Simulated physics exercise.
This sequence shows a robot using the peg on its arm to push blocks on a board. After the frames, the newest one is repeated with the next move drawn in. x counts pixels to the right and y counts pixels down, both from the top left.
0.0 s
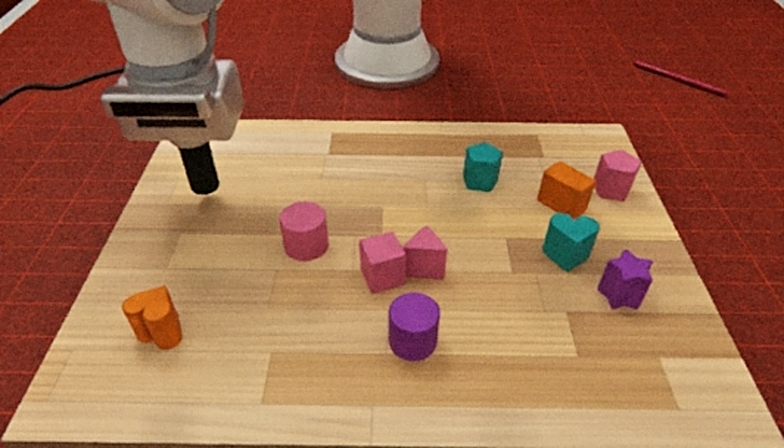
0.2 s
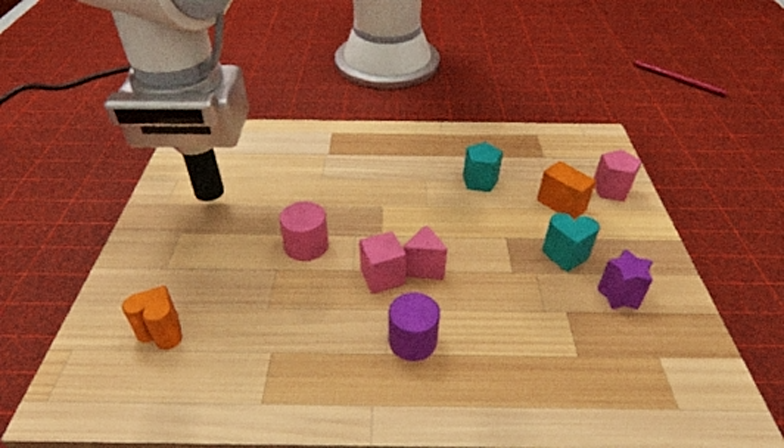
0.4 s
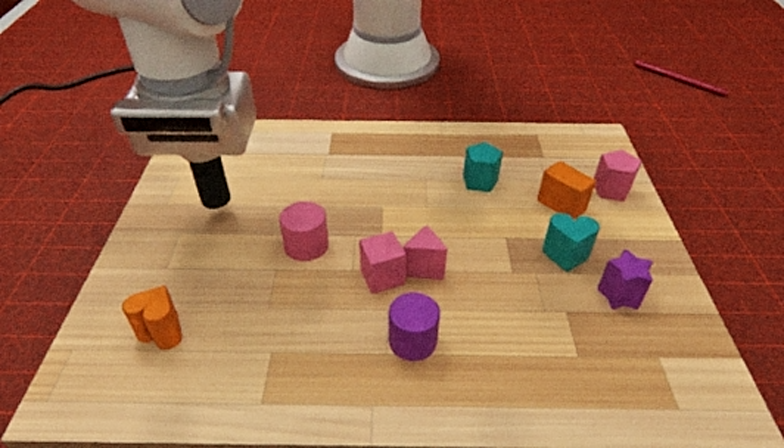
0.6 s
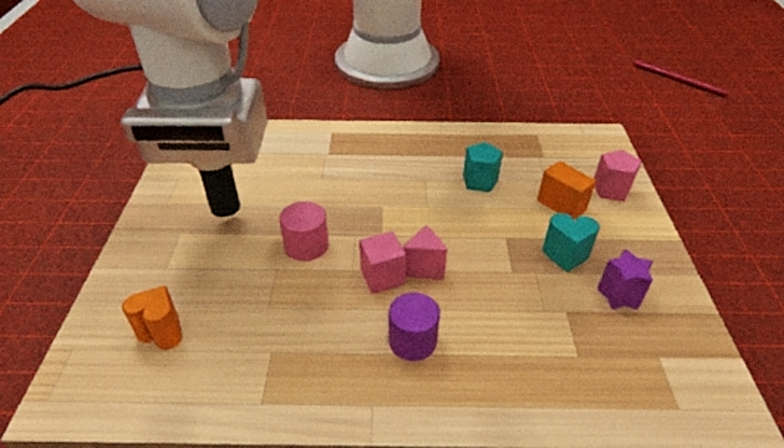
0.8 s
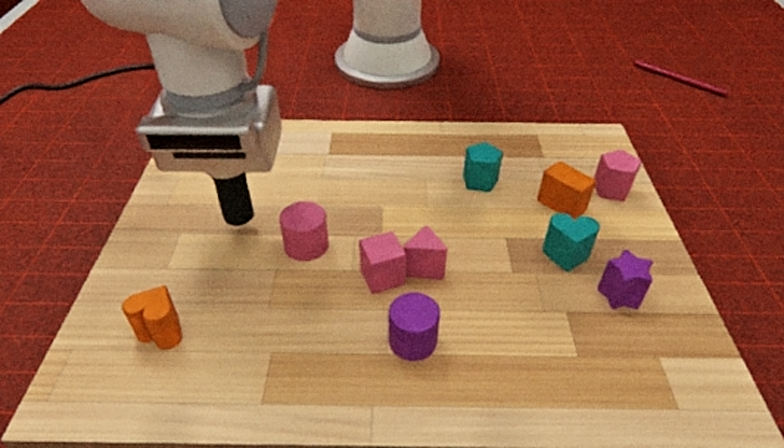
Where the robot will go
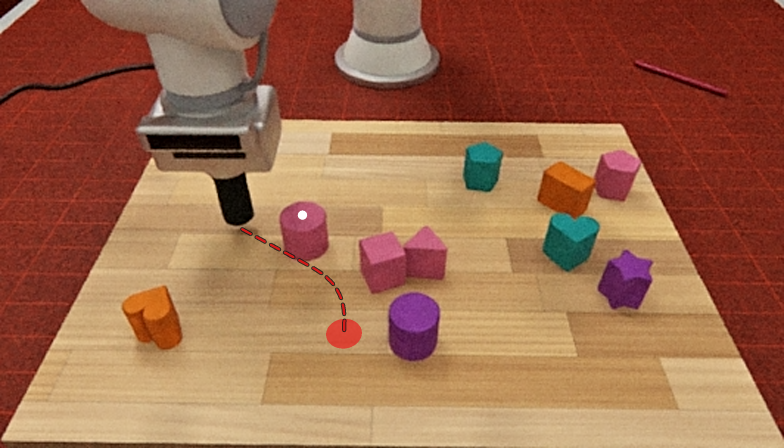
The clip shows a robot arm with a black peg above a wooden board scattered with pink, orange, teal and purple blocks. The peg moves a short way right and toward the viewer, nearing the pink cylinder, while the blocks stay still.
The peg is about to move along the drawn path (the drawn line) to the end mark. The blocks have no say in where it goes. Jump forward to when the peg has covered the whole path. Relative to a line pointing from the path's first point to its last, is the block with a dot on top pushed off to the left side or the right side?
Pushed left.
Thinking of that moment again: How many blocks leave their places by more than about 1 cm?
The answer will be one.
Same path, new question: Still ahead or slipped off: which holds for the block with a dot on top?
Expect to find it next to or behind the peg.
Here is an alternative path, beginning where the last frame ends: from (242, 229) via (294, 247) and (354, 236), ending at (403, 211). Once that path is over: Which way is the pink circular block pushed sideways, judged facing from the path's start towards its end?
Facing from start to end, it shifts right.
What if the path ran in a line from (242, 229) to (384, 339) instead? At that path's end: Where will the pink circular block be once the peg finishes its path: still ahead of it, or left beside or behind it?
The pink circular block is left behind or beside.
Path on the board, from (242, 229) via (287, 253) and (332, 283), ending at (344, 333); the dot is on the pink circular block.
What follows on the original path. One third of the way, peg (285, 240); pink circular block (322, 218).
Two thirds of the way, peg (331, 270); pink circular block (346, 221).
At the end, peg (343, 320); pink circular block (346, 221); pink square in place.
